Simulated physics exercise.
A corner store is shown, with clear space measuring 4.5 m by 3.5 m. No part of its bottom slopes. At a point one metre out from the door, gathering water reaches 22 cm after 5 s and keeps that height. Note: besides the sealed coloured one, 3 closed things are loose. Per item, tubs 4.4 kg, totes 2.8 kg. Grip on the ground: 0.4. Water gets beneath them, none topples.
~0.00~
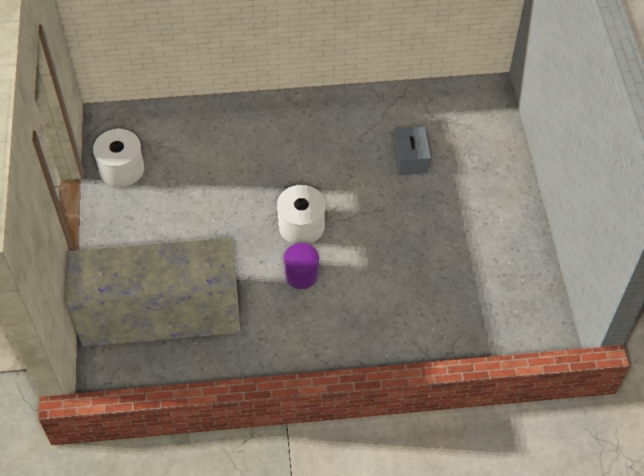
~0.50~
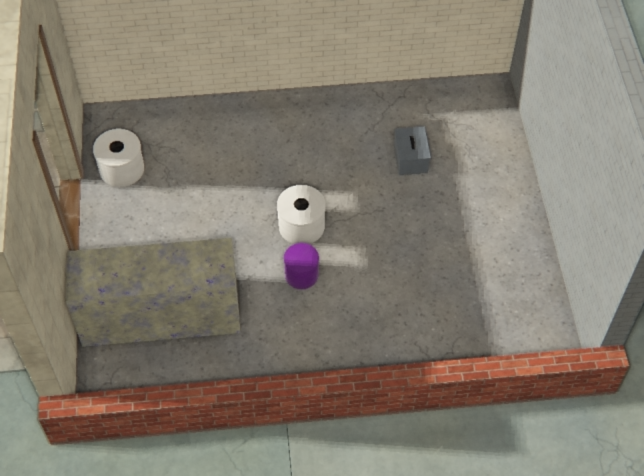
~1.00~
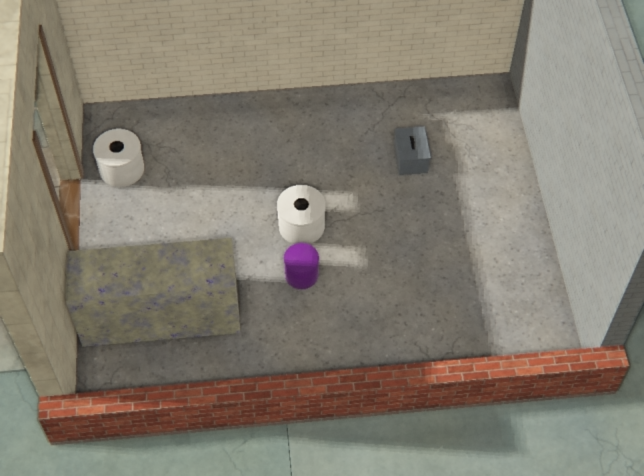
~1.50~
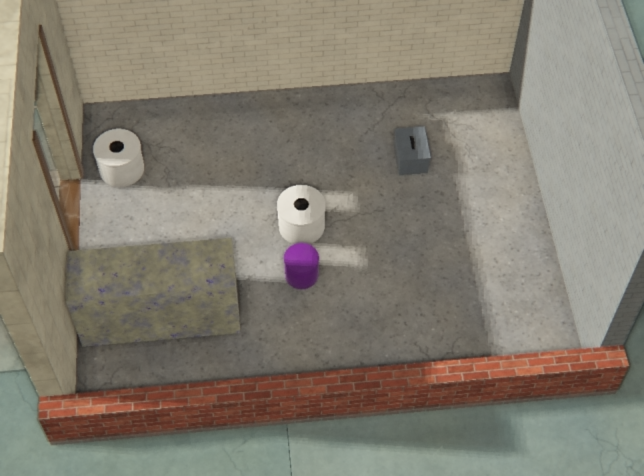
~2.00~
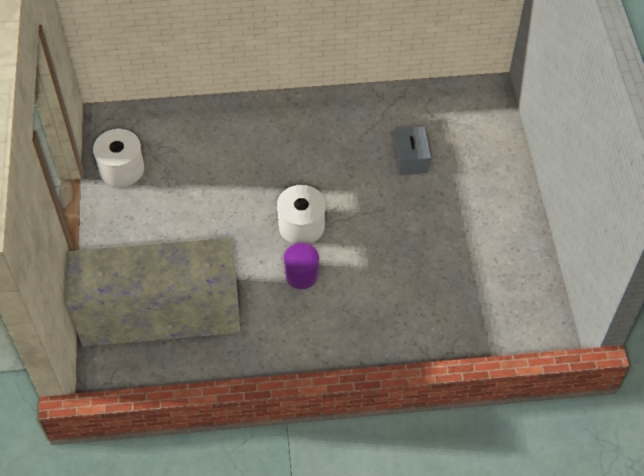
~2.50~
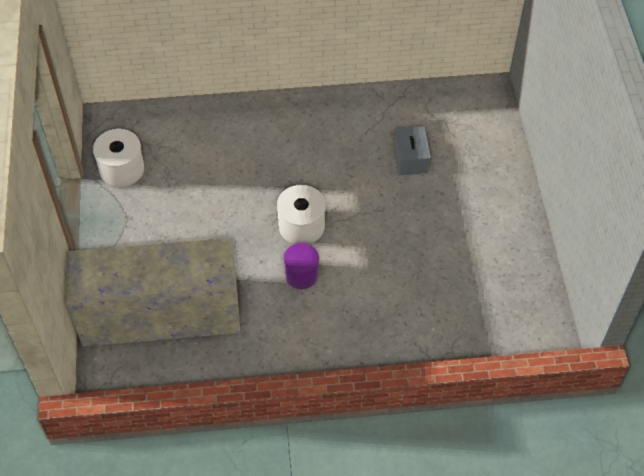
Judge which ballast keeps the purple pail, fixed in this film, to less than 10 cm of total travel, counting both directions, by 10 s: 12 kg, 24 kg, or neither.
I think both options pass.
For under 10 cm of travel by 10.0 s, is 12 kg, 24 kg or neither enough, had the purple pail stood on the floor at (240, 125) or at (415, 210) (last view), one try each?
Well, at the first spot either weight will do, and at the second either weight will do.
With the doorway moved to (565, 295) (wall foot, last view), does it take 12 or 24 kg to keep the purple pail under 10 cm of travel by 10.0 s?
In that setup the first mass works.
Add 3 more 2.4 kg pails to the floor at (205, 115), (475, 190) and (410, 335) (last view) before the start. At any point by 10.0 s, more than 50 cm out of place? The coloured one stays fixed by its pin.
In that order: Beyond it, beyond it, within it.
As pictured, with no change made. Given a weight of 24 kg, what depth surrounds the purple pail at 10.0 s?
Close to 5 cm deep.
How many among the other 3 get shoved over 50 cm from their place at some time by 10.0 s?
Result: 3.
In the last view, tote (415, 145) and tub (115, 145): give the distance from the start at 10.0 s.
150 cm and 50 cm respectively.
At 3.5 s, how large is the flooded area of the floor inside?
Wet area: Approx. 2.0 m2.
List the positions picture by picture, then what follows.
In the first picture, the purple pail at (301, 258), on the bottom; 0.0 m2 under water; 0 of 4 have shifted.
In the second picture, the purple pail at (301, 258), on the bottom; 0.0 m2 under water; 0 of 4 have shifted.
In the third picture, the purple pail at (301, 258), on the bottom; water covers 0.0 m2; 0 of 4 have shifted.
In the fourth picture, the purple pail at (301, 258), on the bottom; 0.0 m2 under water; 0 of 4 have shifted.
In the fifth picture, the purple pail at (301, 258), on the bottom; 0.0 m2 under water; 0 of 4 have shifted.
In the sixth picture, the purple pail at (301, 258), on the bottom; 0.3 m2 under water; 0 of 4 have shifted.
After 3.5 s the purple pail would be 0 cm from its start with 12 kg and 0 cm from its start with 24 kg; 0 cm of water round it then.
After 4.5 s the purple pail would be 0 cm from its start with 12 kg and 0 cm from its start with 24 kg; 3 cm of water round it then.
After 7.0 s the purple pail would be 1 cm from its start with 12 kg and 0 cm from its start with 24 kg; 5 cm of water round it then.
After 10.0 s the purple pail would be 1 cm from its start with 12 kg and 0 cm from its start with 24 kg; 5 cm of water round it then.
